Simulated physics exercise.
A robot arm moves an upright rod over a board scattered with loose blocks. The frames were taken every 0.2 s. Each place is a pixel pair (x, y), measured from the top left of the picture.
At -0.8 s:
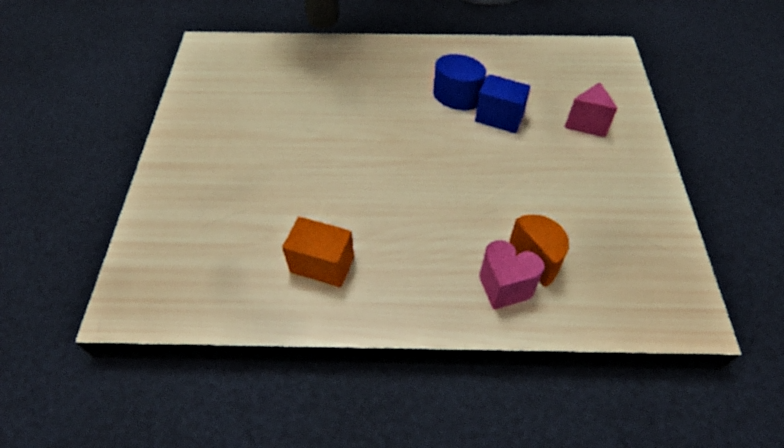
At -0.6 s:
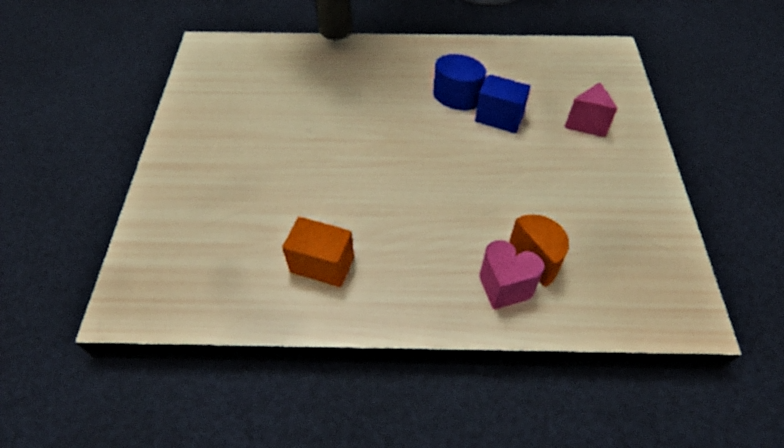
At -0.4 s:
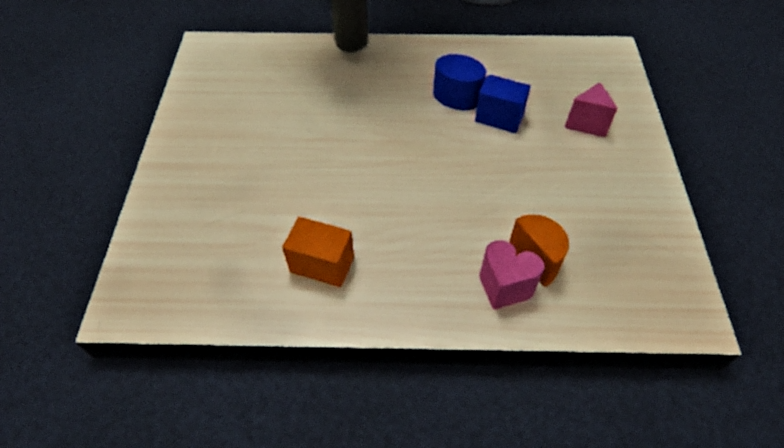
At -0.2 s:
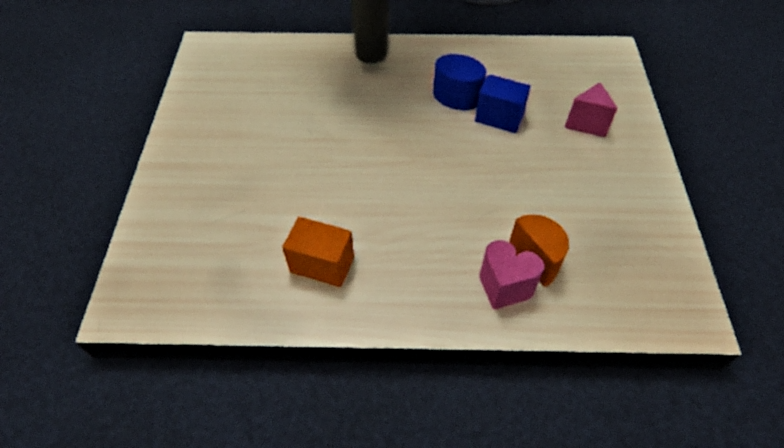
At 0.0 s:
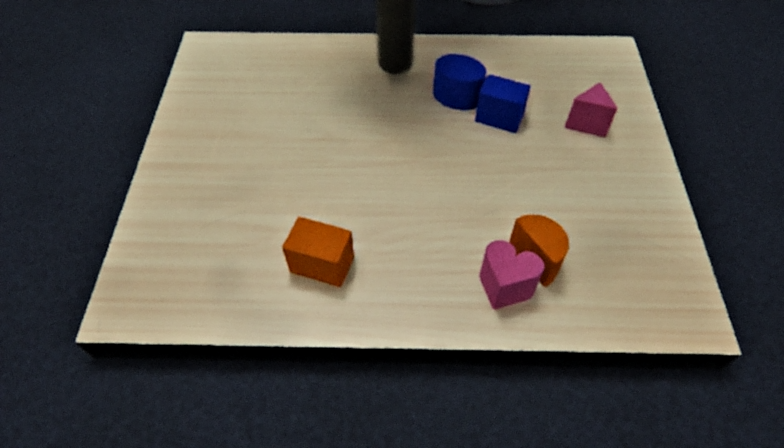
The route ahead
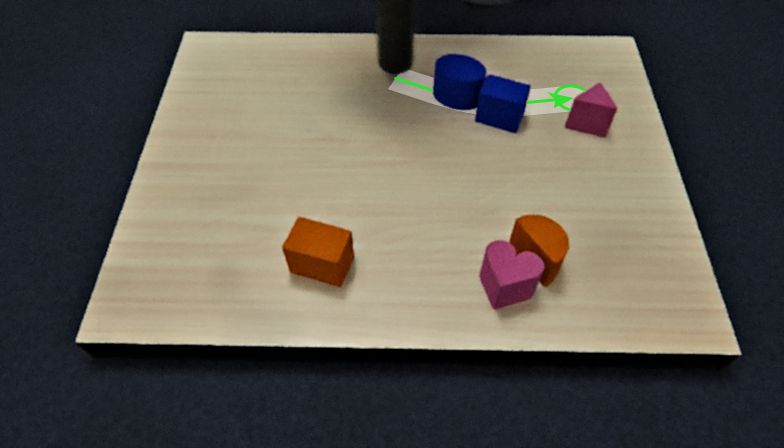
A dark upright rod sliding right and slightly forward from the board's back edge towards a blue cylinder, the blocks staying still.
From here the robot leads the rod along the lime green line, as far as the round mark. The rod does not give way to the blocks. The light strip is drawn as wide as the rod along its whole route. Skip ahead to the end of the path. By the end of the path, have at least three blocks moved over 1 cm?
My answer is no.
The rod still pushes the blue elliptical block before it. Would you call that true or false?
The statement is true.
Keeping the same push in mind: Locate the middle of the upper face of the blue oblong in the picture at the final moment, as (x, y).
Its top centre lands on (548, 104).
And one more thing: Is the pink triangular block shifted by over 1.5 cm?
Final answer: No.
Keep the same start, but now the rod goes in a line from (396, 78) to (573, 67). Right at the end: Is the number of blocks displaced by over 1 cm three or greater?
That would be a no.
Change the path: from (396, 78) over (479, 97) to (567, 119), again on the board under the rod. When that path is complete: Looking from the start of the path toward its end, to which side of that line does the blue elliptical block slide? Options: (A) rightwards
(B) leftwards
The answer is B.
Drawn move, from (396, 78) via (451, 96) and (513, 103), ending at (573, 98).
On the path given first. One third of the way, rod at (453, 82); blue elliptical block at (500, 71), turned 20° anticlockwise; blue oblong at (532, 98), turned 55° clockwise.
Two thirds of the way, rod at (517, 89); blue elliptical block at (563, 68), turned 55° anticlockwise; blue oblong at (543, 103), turned 75° clockwise.
At the end, rod at (578, 84); blue elliptical block at (620, 57), turned 75° anticlockwise; blue oblong at (548, 104), turned 90° clockwise; pink triangular block still.
